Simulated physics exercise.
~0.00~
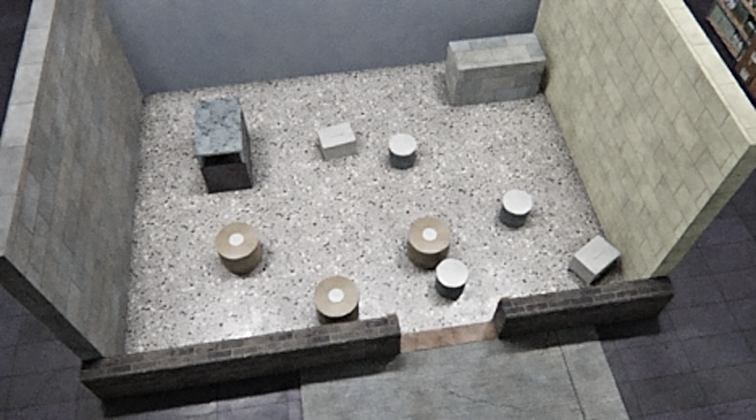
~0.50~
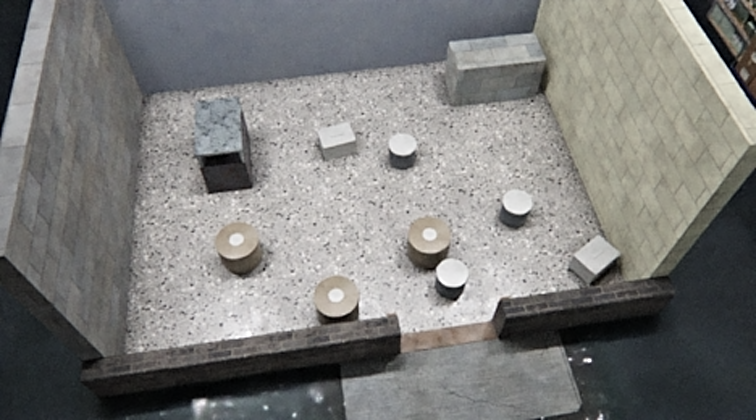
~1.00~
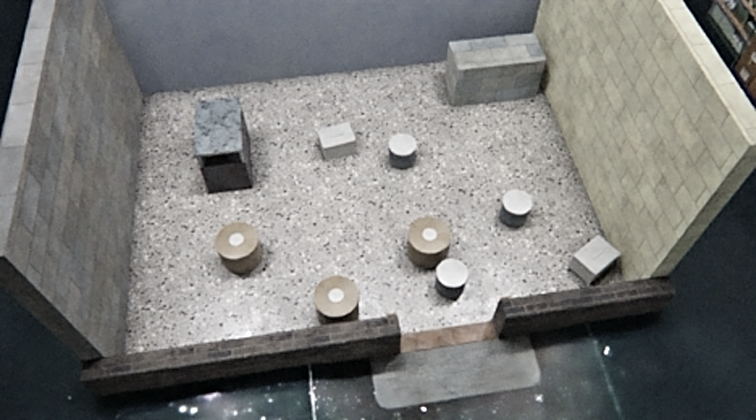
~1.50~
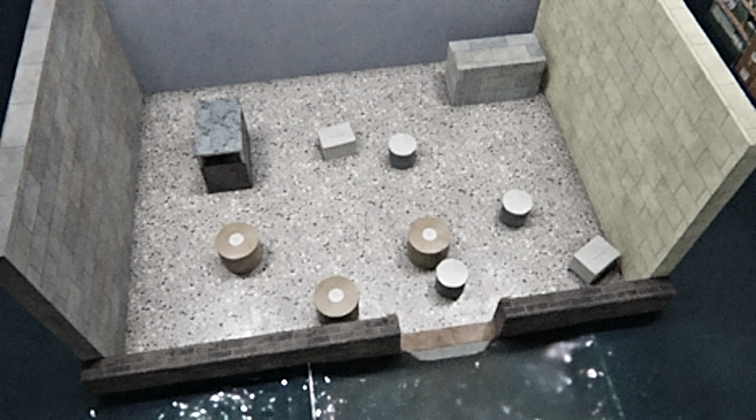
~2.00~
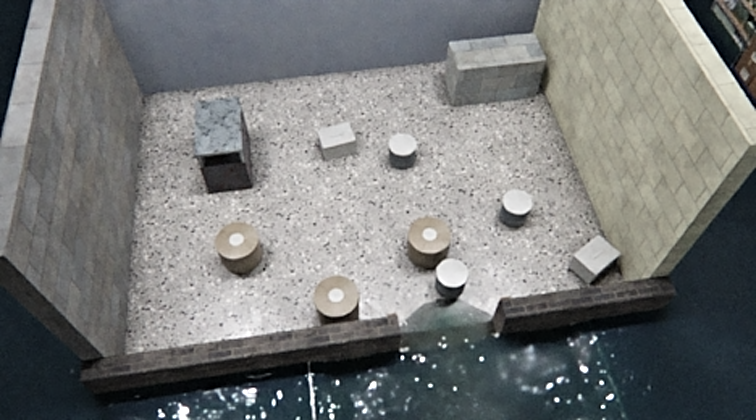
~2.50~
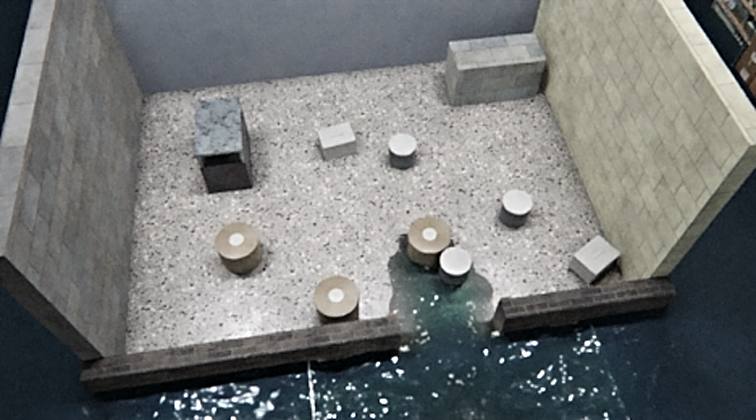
A roofless room with a speckled pale floor, grey and cream block walls and a low dark front wall is seen from high above by a still camera. Three tan drums, three smaller whitish ones and two pale boxes stand between a dark cabinet at left and a grey block at back right. Dark water covers the paving outside, enters the front gap, spreads inward and nudges the nearest whitish drum slightly right.
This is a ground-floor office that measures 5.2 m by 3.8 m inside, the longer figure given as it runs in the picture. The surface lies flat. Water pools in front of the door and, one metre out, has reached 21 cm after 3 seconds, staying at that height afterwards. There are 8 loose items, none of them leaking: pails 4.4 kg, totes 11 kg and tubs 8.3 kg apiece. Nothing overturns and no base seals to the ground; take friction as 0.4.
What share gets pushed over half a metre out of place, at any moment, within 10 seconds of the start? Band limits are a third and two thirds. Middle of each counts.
The share is in the middle band.
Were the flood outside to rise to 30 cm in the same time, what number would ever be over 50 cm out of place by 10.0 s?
5.
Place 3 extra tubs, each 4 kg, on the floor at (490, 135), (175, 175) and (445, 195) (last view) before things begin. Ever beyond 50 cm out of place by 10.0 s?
Result, in listed order: Exceeded / not exceeded / exceeded.
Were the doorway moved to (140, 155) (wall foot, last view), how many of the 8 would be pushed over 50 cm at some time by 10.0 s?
Then 1.
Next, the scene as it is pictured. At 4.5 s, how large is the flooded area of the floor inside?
Some 9.5 m2 of it.
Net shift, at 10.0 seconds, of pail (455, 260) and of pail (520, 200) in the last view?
120 cm and 80 cm respectively.
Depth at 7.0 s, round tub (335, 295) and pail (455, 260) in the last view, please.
Roughly 1 and 8 cm.
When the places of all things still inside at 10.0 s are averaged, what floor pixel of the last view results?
About (398, 198).
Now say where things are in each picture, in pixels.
A pail at (453, 272) rests on the ground; a tub at (430, 235) rests on the ground; 0.0 m2 under water; 0 of 8 have shifted, in the first picture.
A pail at (453, 272), on the bottom; a tub at (430, 235), on the bottom; water covers 0.0 m2; 0 of 8 have shifted, in the second picture.
A pail at (453, 272) rests on the ground; a tub at (430, 235) rests on the ground; 0.0 m2 under water; 0 of 8 have shifted, in the third picture.
A pail at (453, 272) rests on the ground; a tub at (430, 235) rests on the ground; water covers 0.0 m2; 0 of 8 have shifted, in the fourth picture.
A pail at (453, 272) rests on the ground; a tub at (430, 235), on the bottom; water covers 0.2 m2; 0 of 8 have shifted, in the fifth picture.
A pail at (456, 261) rests on the ground, 15 cm from its start; a tub at (429, 235), on the bottom; water covers 0.6 m2; 1 of 8 have shifted, in the sixth picture.
After 3.5 s 2 of 8 are over 50 cm from their spots; 0 afloat.
After 4.5 s 3 of 8 are over 50 cm from their spots; 0 afloat.
After 7.0 s 4 of 8 are over 50 cm from their spots; 4 afloat.
After 10.0 s 5 of 8 are over 50 cm from their spots, and 5 have been at some point; 3 afloat.
